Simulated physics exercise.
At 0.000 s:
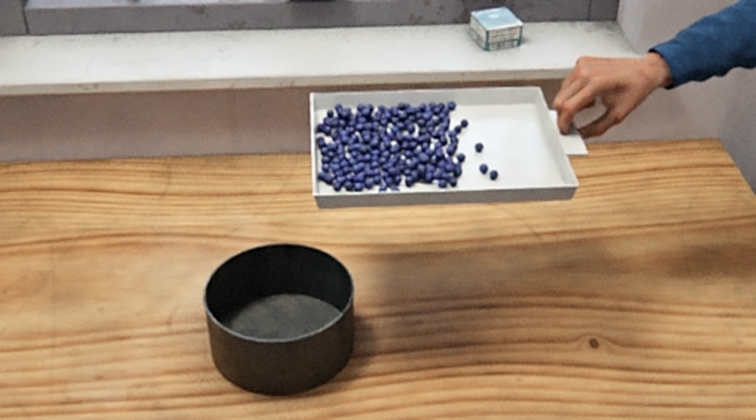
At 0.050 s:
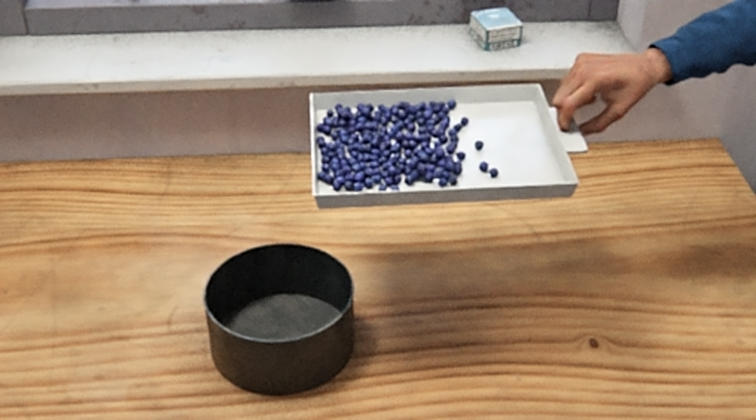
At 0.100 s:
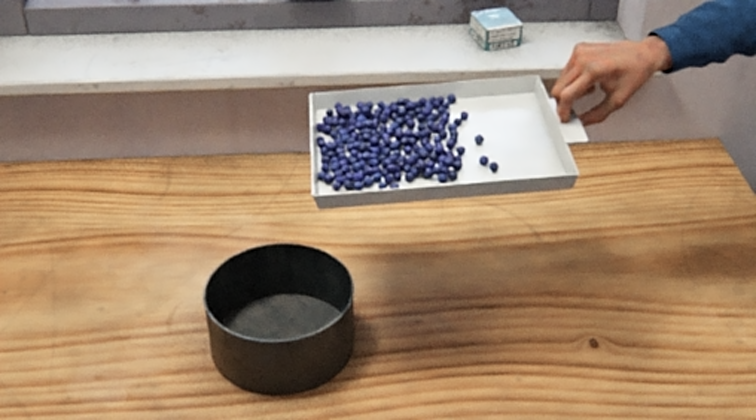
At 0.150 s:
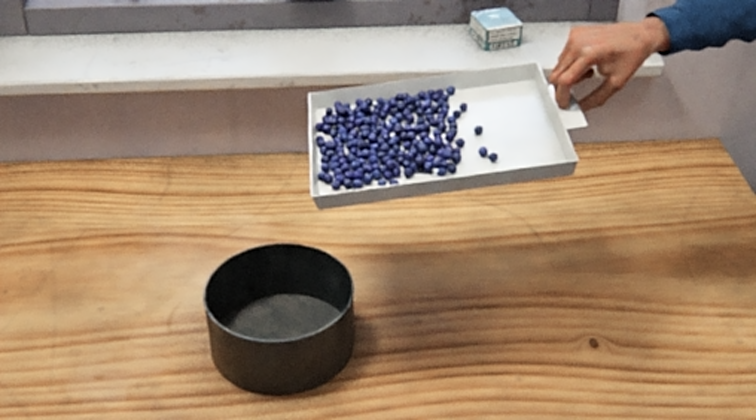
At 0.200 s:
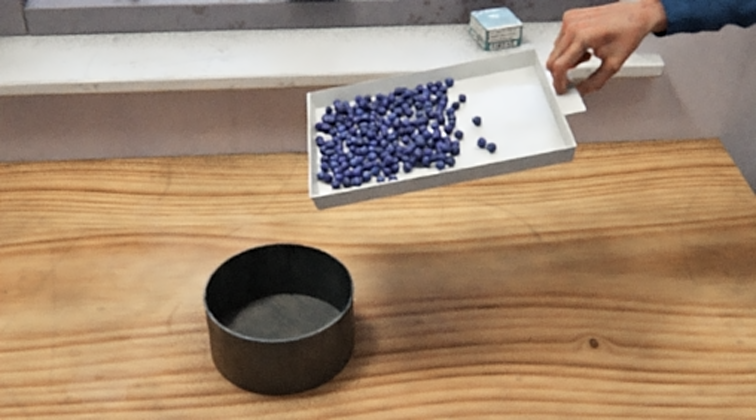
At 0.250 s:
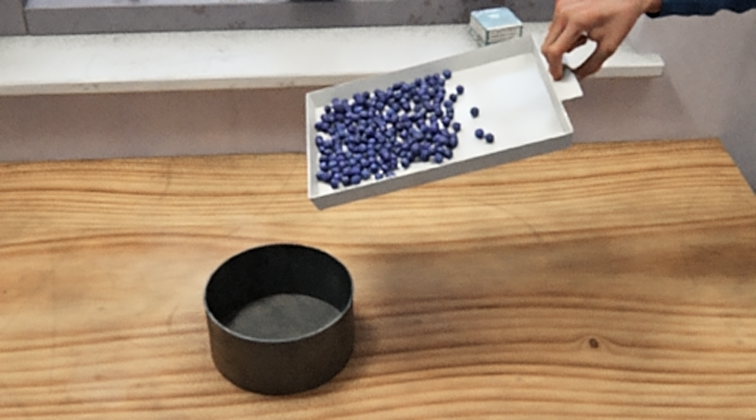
A white tray of small dark blue balls started out level above a wooden table with a round dark pot on it, then tilted as a hand raised its right end, leaving the left lower.
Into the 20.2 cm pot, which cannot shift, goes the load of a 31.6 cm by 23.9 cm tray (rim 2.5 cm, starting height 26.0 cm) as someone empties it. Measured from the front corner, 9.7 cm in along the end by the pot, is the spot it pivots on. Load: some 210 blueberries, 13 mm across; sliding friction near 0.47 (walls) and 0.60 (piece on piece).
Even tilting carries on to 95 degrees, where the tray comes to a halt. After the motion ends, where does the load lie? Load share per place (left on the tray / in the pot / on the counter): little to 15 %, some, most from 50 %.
Tray: Little; pot: Most; counter: Some.
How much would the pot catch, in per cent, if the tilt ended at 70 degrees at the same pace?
Then about 5 per cent.
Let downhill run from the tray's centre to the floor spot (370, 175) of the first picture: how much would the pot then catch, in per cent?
Near 95 percent, give or take.
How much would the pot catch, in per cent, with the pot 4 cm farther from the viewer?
It would come to roughly 80 percent.
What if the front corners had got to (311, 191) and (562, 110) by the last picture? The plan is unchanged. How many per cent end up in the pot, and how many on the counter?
Pot 35 % / counter 65 %.
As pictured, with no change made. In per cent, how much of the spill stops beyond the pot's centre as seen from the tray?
That works out to about 80 percent.
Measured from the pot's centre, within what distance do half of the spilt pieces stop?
Distance: Some 18 cm.
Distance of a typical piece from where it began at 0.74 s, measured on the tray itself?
3 cm.
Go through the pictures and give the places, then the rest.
Tray tilt 0 degrees, front corners at (318, 192) and (573, 183); middle of the pieces at (387, 146); pot at (279, 289), in the first picture.
Tray tilt 1 degrees, front corners at (318, 192) and (573, 180); middle of the pieces at (387, 145), in the second picture.
Tray tilt 3 degrees, front corners at (317, 193) and (573, 172), lowest corner left front; middle of the pieces at (387, 143), in the third picture.
Tray tilt 7 degrees, front corners at (316, 193) and (573, 158), lowest corner left front; middle of the pieces at (386, 139), in the fourth picture.
Tray tilt 11 degrees, front corners at (315, 194) and (571, 144), lowest corner left front; middle of the pieces at (385, 135), in the fifth picture.
Tray tilt 15 degrees, front corners at (313, 195) and (567, 130), lowest corner left front; middle of the pieces at (383, 131); pot at (279, 289). The tray's pace is about 80 degrees a second, in the sixth picture.
After 0.74 s, tilt 53 degrees; the tray holds 100 %, the pot 0 %.
After 1.06 s, tilt 79 degrees; the tray holds 95 %, the pot 0 %.
Then, at 1.48 s, tilt 95 degrees; the tray holds 15 %, the pot 35 %.
In the end, at 2.5 s, tray 0 %, pot 65 %, counter 35 %.
